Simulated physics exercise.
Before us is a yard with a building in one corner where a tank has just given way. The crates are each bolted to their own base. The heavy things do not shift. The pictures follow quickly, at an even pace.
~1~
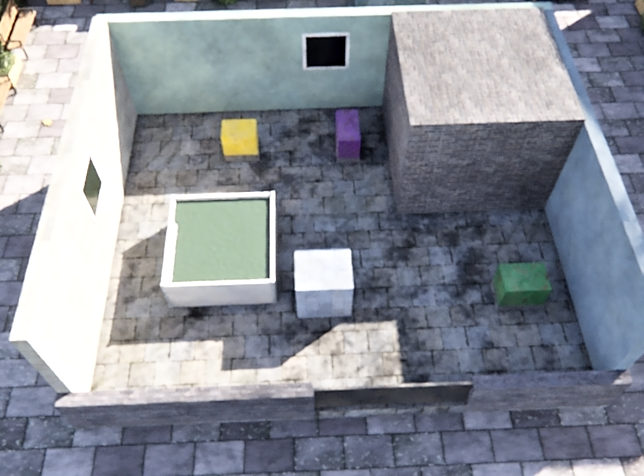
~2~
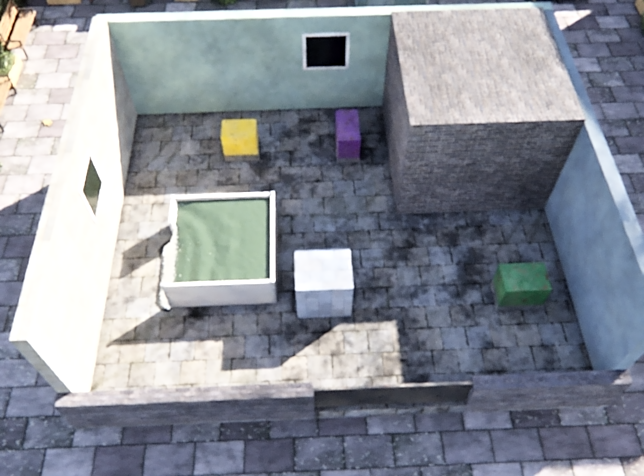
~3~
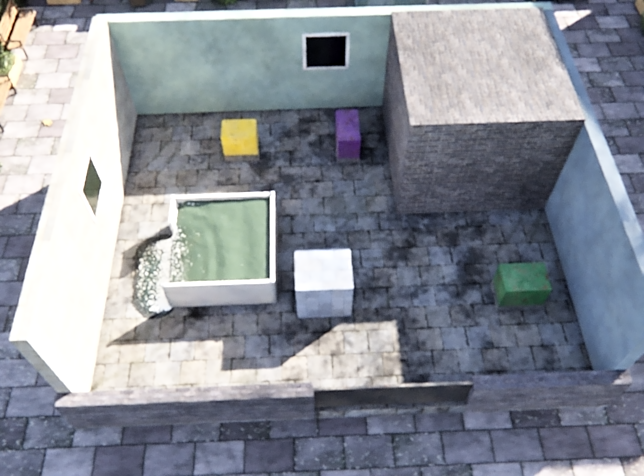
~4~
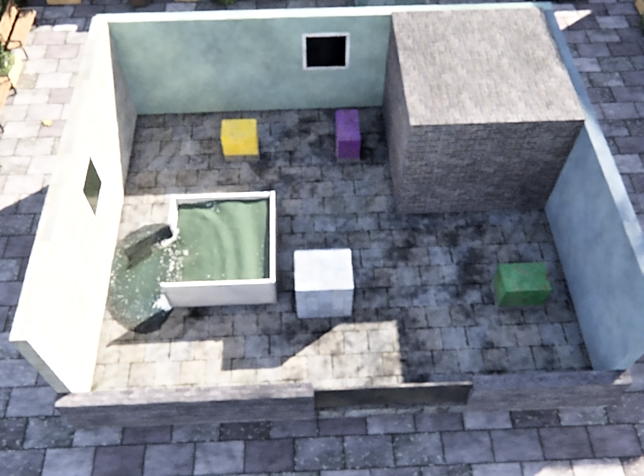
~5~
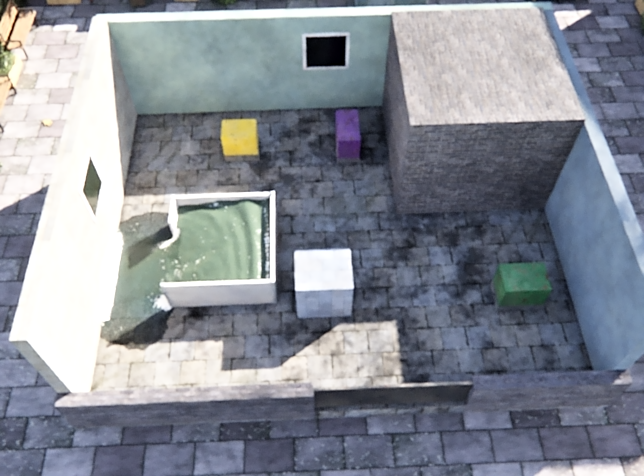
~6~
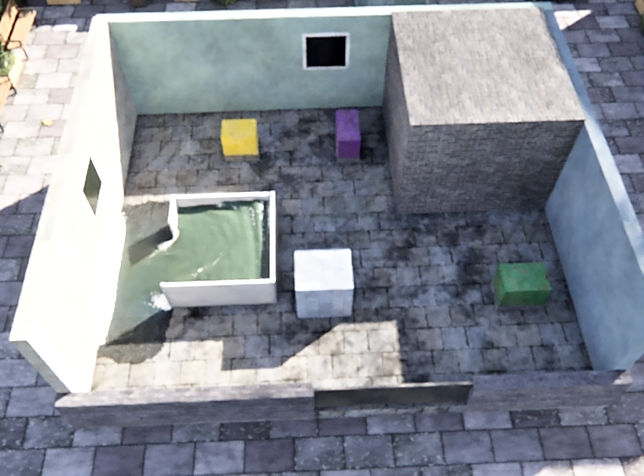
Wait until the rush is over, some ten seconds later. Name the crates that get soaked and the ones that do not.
The green crate does not get soaked; the purple crate does not get soaked; the yellow crate does not get soaked.
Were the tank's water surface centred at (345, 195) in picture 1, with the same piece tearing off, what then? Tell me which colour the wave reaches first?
I'd say the yellow one is first.
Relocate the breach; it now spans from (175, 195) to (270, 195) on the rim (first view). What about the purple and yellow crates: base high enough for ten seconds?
My take: The purple one gets flooded, while the yellow one gets flooded.
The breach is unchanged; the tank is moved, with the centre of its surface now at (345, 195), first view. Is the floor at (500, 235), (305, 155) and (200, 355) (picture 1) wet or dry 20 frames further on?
Untouched, untouched, submerged.
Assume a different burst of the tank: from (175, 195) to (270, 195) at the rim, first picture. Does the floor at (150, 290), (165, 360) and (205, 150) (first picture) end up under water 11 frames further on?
Taken in turn, that's not reached, not reached, and finally reached.
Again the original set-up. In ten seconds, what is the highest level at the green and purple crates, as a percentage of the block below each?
60 %, then 80 %.
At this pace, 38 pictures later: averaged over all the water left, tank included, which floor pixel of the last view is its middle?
Near pixel (252, 255).
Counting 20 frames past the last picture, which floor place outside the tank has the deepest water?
Deepest spot: Around (88, 408).
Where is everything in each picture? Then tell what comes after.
In the first picture, the tank at (221, 239) is whole and still.
In the second picture, water pours out at (174, 268) and has run to a hidden place.
In the third picture, water pours out at (174, 268) and has run to (146, 313).
In the fourth picture, water pours out at (175, 269) and has run to (114, 253).
In the fifth picture, water pours out at (175, 269) and has run to (101, 332).
In the sixth picture, the front is at (97, 353), out from the gap at (174, 269).
A moment on, water covers 10 % of the floor; the green crate not reached, the purple crate not reached, the yellow crate not reached.
Next, water covers 25 % of the floor; the green crate not reached, the purple crate not reached, the yellow crate not reached.
Then, water covers 45 % of the floor; the green crate not reached, the purple crate not reached, the yellow crate water round its plinth.
Later, water covers 80 % of the floor; the green crate water round its plinth, the purple crate water round its plinth, the yellow crate water round its plinth.
In the end, water covers 100 % of the floor; the green crate stayed above the water, the purple crate stayed above the water, the yellow crate stayed above the water.
